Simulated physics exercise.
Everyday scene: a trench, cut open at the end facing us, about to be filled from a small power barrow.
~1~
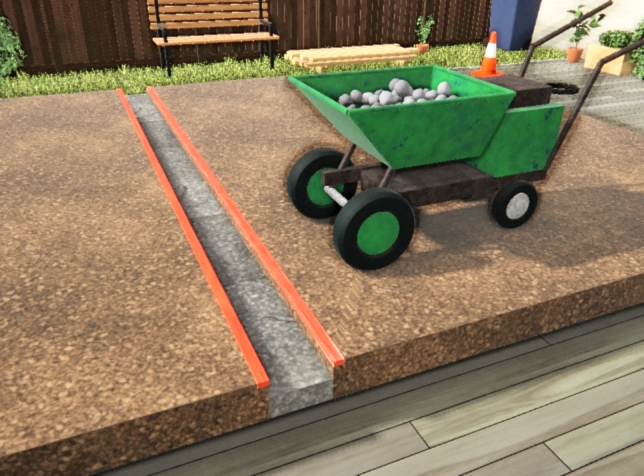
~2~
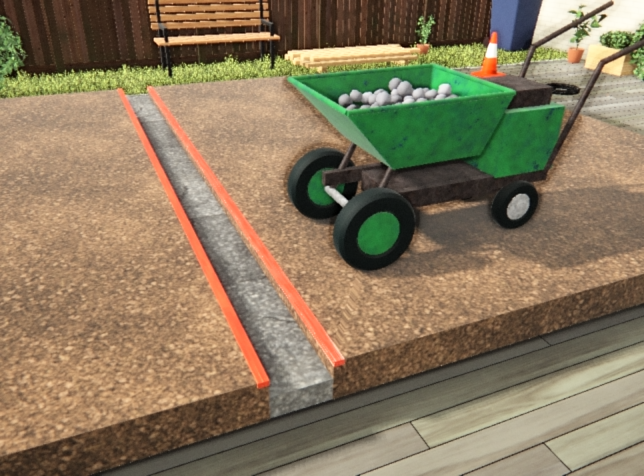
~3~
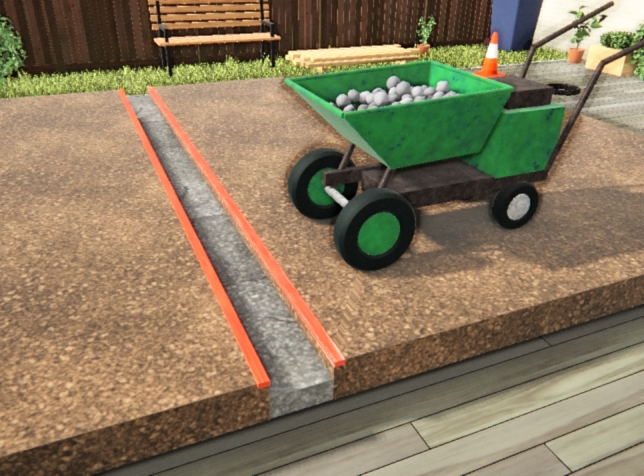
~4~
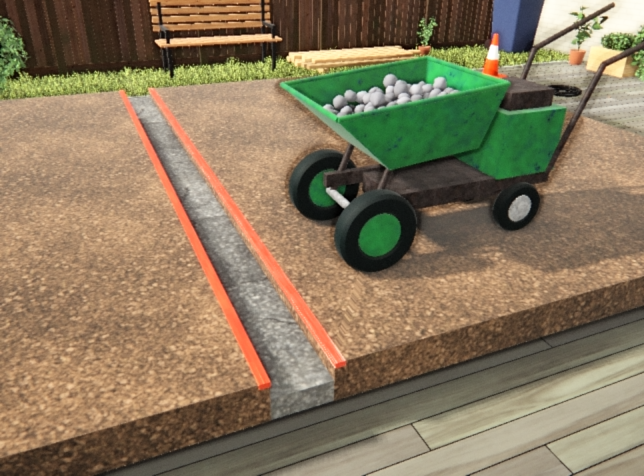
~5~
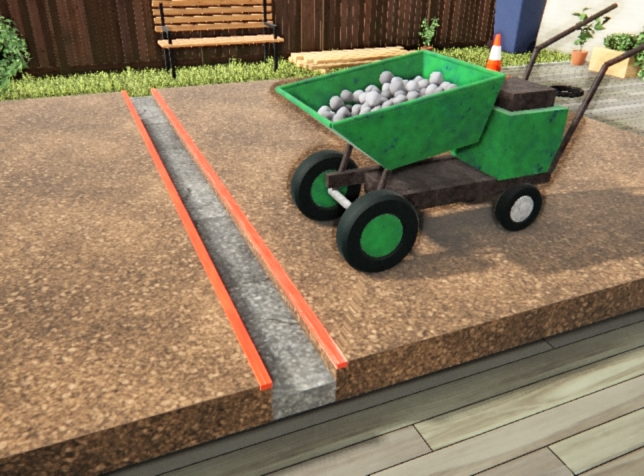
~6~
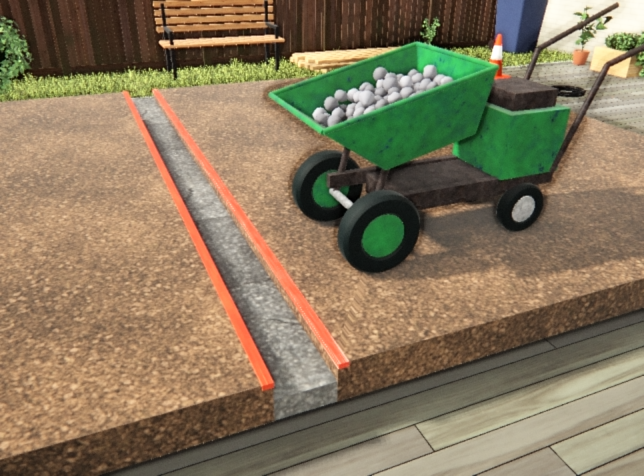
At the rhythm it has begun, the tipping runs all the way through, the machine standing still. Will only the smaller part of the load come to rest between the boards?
Yes.
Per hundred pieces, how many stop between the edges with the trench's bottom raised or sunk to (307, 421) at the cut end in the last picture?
Something close to 20 per cent.
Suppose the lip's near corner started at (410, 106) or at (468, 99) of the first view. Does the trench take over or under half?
The first place leaves the greater portion between the edges, the second place the lesser portion.
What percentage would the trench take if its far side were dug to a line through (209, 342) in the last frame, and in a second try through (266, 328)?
The first try lands around 60 %, the second around 0 %.
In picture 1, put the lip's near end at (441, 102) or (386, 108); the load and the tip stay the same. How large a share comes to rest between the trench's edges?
Close to 50 in a hundred, and close to 60 in a hundred.
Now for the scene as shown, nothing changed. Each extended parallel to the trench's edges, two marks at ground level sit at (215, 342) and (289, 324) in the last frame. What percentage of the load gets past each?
Some 60 and some 100 per cent, respectively.
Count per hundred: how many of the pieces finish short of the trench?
Result: Close to 0 %.
Shortly afterwards, skip tipped steeply; the whole lot in the skip.
Next, skip tipped right over; the bulk in the skip; a little in or heaped over the trench; near a quarter beyond it; only a few falling.
Some moments later, skip tipped right over; only a few in the skip; near a quarter in or heaped over the trench; the bulk beyond it.
In the end, skip tipped right over; near a quarter in or heaped over the trench; the bulk beyond it.
